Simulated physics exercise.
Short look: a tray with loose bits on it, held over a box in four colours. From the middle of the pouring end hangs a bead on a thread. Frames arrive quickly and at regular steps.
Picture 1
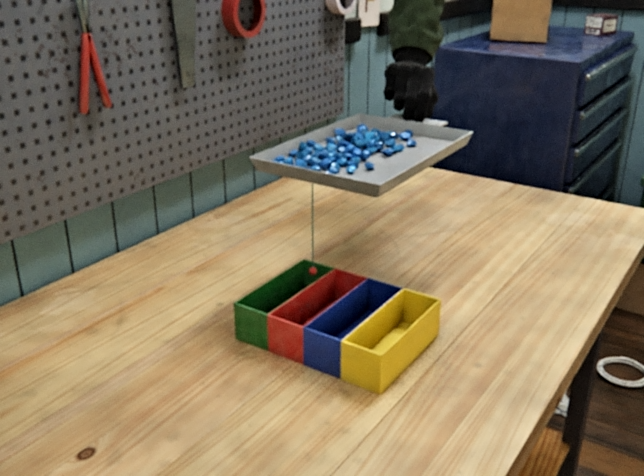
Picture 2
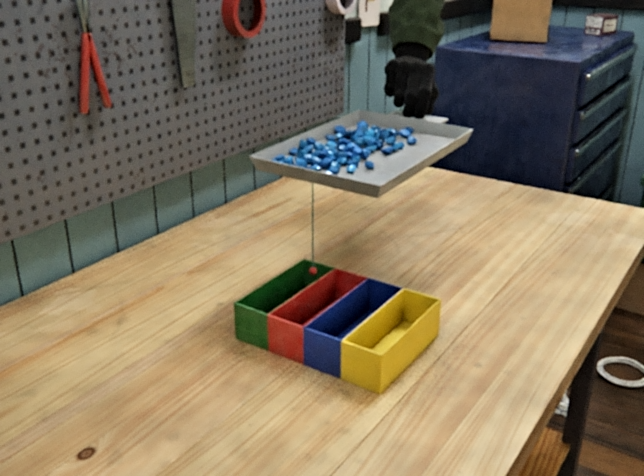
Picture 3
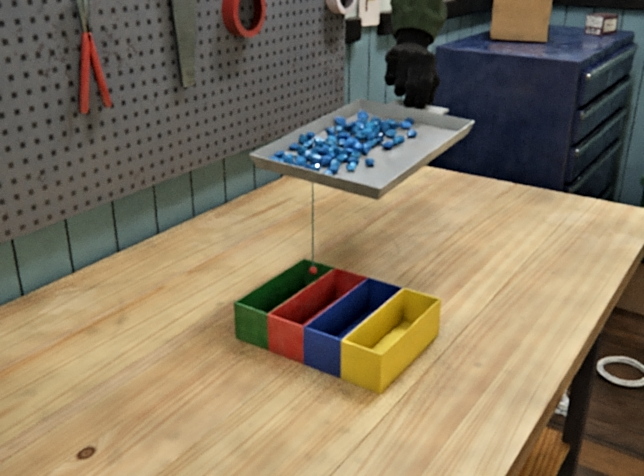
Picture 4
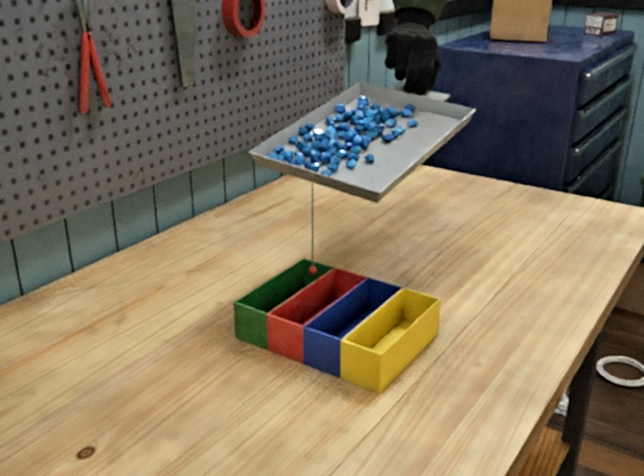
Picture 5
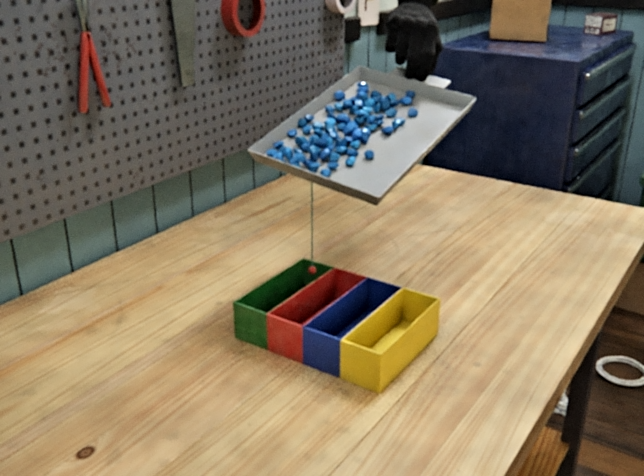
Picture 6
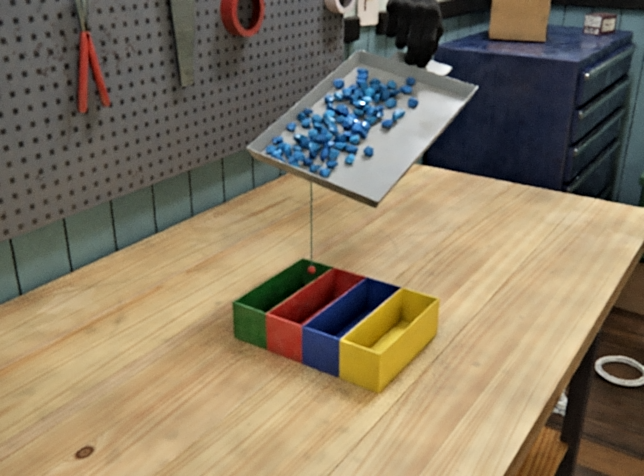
A grey tray of small blue stones tilts steadily above a wooden workbench, seen from a fixed, slightly raised view in a workshop with a pegboard of tools and a blue drawer cabinet behind. Below it sits a box with green, red, blue and yellow compartments from left to right, beside a thin hanging thread. A black-gloved hand raises the tray's far side, its near edge dipping slightly rightward.
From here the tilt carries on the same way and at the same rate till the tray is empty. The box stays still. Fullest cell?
Fullest: Blue.
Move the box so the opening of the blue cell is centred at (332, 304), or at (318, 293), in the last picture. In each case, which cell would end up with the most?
First: The yellow cell. Second: Yellow.
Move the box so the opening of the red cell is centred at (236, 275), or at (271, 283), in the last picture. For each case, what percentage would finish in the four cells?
Estimate: 10 % first, 50 % second.
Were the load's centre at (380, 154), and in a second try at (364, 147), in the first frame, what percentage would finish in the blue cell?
It comes to about 60 per cent the first time and about 50 per cent the second.
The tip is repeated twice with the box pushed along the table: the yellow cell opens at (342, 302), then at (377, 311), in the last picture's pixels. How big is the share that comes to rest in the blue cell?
10 %, 40 %.
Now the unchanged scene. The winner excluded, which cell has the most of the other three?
Rank 2: The yellow one.
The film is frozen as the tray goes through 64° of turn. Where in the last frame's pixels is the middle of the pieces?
Its middle sits at about pixel (352, 168).
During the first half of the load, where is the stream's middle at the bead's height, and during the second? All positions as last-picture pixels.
About (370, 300), and after that about (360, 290).
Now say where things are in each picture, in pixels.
The first picture shows corners of the pouring end at (256, 156) and (378, 182), level; middle of the load at (342, 150), aquarium stones; bead on its thread at (313, 271); green cell at (251, 323); red cell at (286, 336); blue cell at (322, 349); yellow cell at (361, 363).
The second picture shows corners of the pouring end at (257, 156) and (378, 183), level; middle of the load at (342, 148).
The third picture shows corners of the pouring end at (256, 154) and (378, 185), tipped barely, lowest at the right corner; middle of the load at (343, 142).
The fourth picture shows corners of the pouring end at (256, 151) and (377, 189), tipped a little, lowest at the right corner; middle of the load at (342, 134).
The fifth picture shows corners of the pouring end at (255, 149) and (377, 192), tipped clearly, lowest at the right corner; middle of the load at (342, 127).
The sixth picture shows corners of the pouring end at (254, 147) and (376, 196), tipped clearly, lowest at the right corner; middle of the load at (341, 119); green cell at (250, 322); red cell at (284, 335); blue cell at (321, 348); yellow cell at (360, 362).
Soon, tray tipped steeply; nearly all on the tray; a stray few falling or outside the box.
A while on, tray tipped past a quarter turn; a small part on the tray; about a third in the blue cell; about a quarter in the yellow cell; a small part in the red cell; about a quarter falling or outside the box.
Towards the end, tray tipped past a quarter turn; about half in the blue cell; about a third in the yellow cell; a small part in the red cell; a stray few falling or outside the box.
Finally, tray tipped past a quarter turn; about half in the blue cell; about a third in the yellow cell; a small part in the red cell; none in the green cell; a stray few outside the box.
